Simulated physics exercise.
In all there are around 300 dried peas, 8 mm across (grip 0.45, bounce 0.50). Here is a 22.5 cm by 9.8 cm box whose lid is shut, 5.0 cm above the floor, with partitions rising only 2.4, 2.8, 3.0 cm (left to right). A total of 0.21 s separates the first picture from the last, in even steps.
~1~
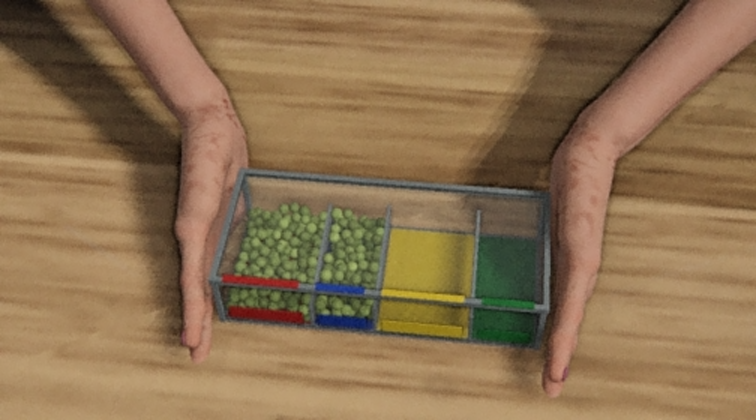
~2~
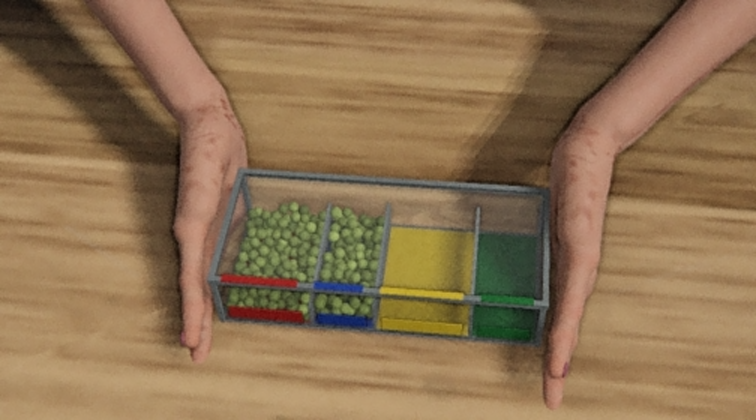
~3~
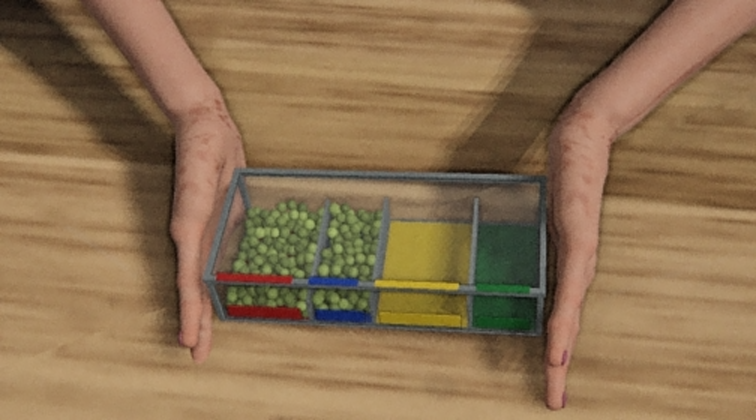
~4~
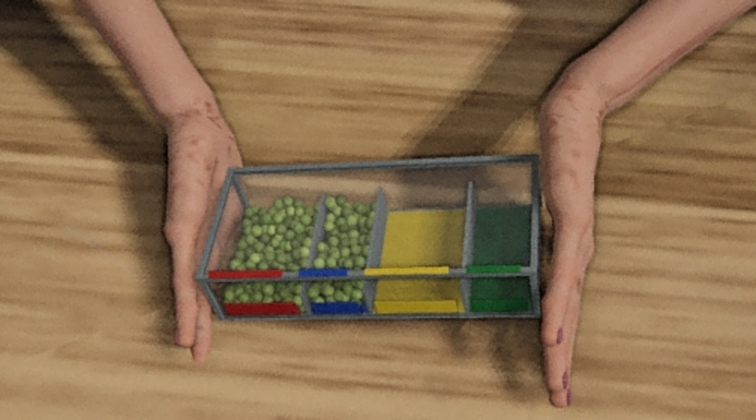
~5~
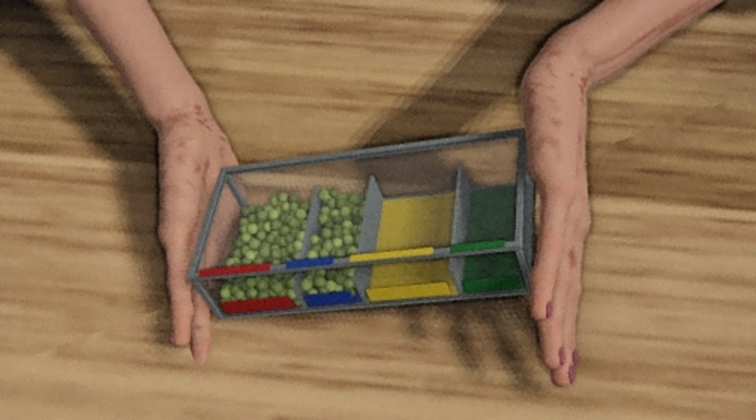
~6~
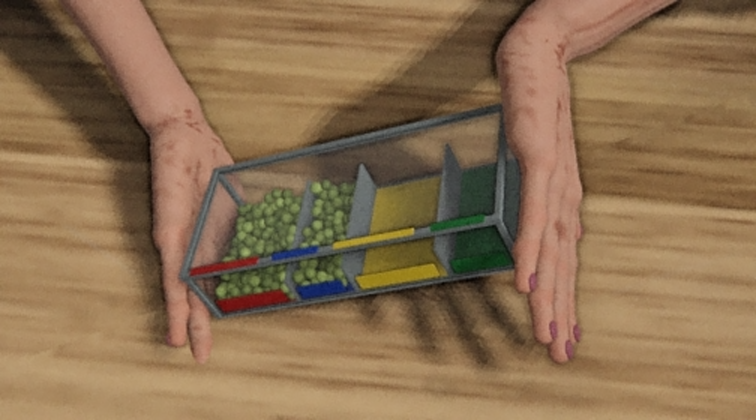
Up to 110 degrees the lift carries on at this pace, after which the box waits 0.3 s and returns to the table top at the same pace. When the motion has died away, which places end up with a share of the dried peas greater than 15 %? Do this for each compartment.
One by one: Red: Beats the threshold; blue: Fails to beat the threshold; green: Fails to beat the threshold; yellow: Fails to beat the threshold.
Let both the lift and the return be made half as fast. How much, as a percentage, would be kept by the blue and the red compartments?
The blue compartment gets 0 % while the red one gets 100 %.
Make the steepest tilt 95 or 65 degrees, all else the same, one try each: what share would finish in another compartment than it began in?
About 35 and 5 per cent.
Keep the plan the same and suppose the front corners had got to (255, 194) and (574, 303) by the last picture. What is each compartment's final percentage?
Final per cent - red: 0; blue: 5; green: 80; yellow: 15.
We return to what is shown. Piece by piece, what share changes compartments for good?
About 40 per cent.
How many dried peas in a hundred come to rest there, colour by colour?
Final shares in percent: Red 100, blue 0, green 0, yellow 0.
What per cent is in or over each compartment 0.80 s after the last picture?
Red = 100, blue = 0, green = 0, yellow = 0 (per cent).
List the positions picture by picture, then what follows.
The first picture shows box tilt 0 degrees, front corners at (216, 278) and (543, 307); red 60 %, blue 40 %.
The second picture shows box tilt 1 degrees, front corners at (214, 278) and (542, 303).
The third picture shows box tilt 4 degrees, front corners at (210, 277) and (539, 290), lowest corner left back.
The fourth picture shows box tilt 10 degrees, front corners at (203, 276) and (530, 269), lowest corner left back.
The fifth picture shows box tilt 16 degrees, front corners at (195, 275) and (515, 243), lowest corner left back.
The sixth picture shows box tilt 23 degrees, front corners at (187, 274) and (495, 217), lowest corner left back; red 60 %, blue 40 %.
Then, 0.80 s after the last picture, tilt 110 degrees; red 100 %.
Then, 1.33 s after the last picture, tilt 59 degrees; red 100 %.
Then, 1.93 s after the last picture, tilt 0 degrees; red 100 %.
In the end, red 100 %, blue 0 %, green 0 %, yellow 0 %.
